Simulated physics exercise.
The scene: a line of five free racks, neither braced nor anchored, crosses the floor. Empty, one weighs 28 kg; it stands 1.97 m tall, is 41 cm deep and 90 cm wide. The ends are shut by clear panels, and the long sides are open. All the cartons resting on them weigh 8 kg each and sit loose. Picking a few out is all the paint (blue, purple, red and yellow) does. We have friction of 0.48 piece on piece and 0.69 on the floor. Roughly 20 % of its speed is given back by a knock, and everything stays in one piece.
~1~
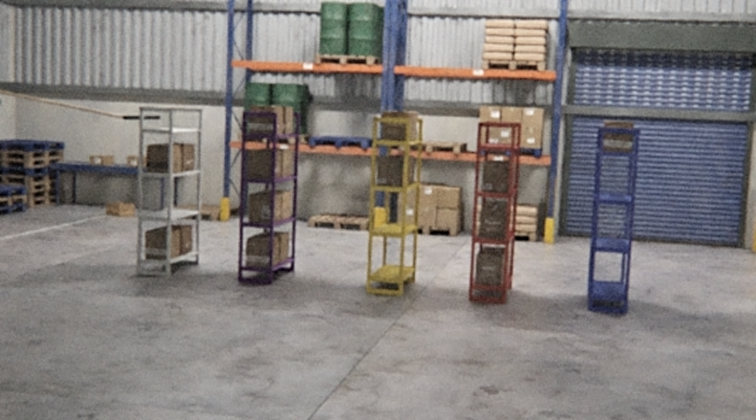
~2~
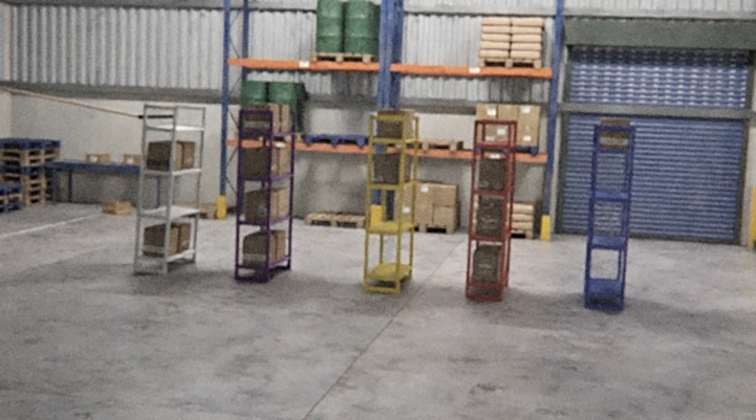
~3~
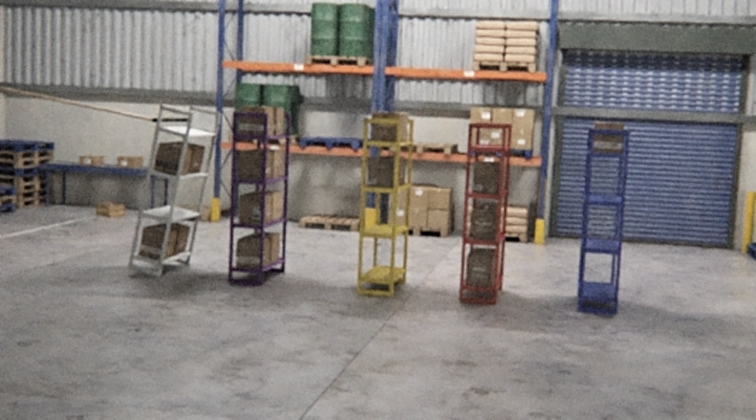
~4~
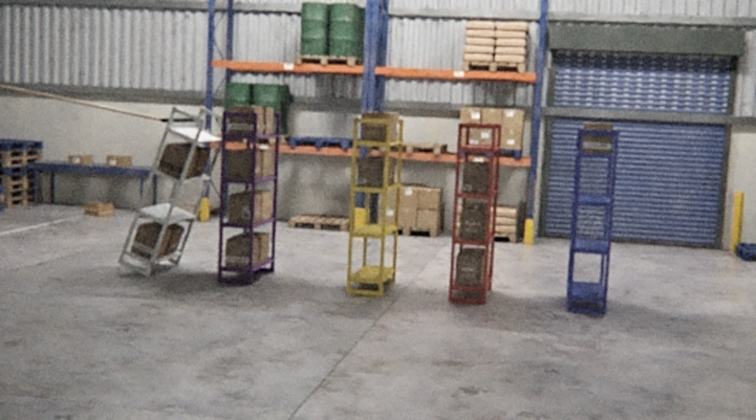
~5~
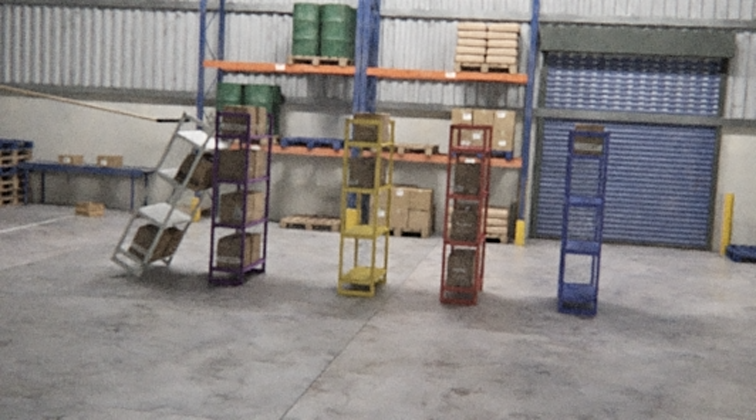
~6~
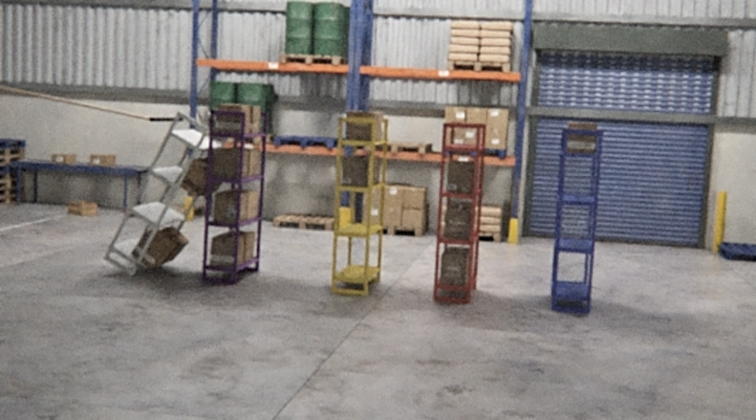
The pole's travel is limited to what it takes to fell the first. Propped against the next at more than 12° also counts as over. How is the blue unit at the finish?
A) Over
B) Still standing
(B) Still standing.
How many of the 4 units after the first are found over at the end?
Count: 0.
Then, 0.13 s past the last view, 2 cartons spilt or dropped; none of the 4 other units over; blue unit unmoved.
Then, 0.51 s past the last view, 4 cartons spilt or dropped; none of the 4 other units over; blue unit unmoved.
In the end, 4 cartons spilt or dropped; none of the 4 other units over; blue unit unmoved; purple unit unmoved; yellow unit unmoved. Four left standing. From the last view, middles, blue unit near (575, 217), purple unit near (234, 195).
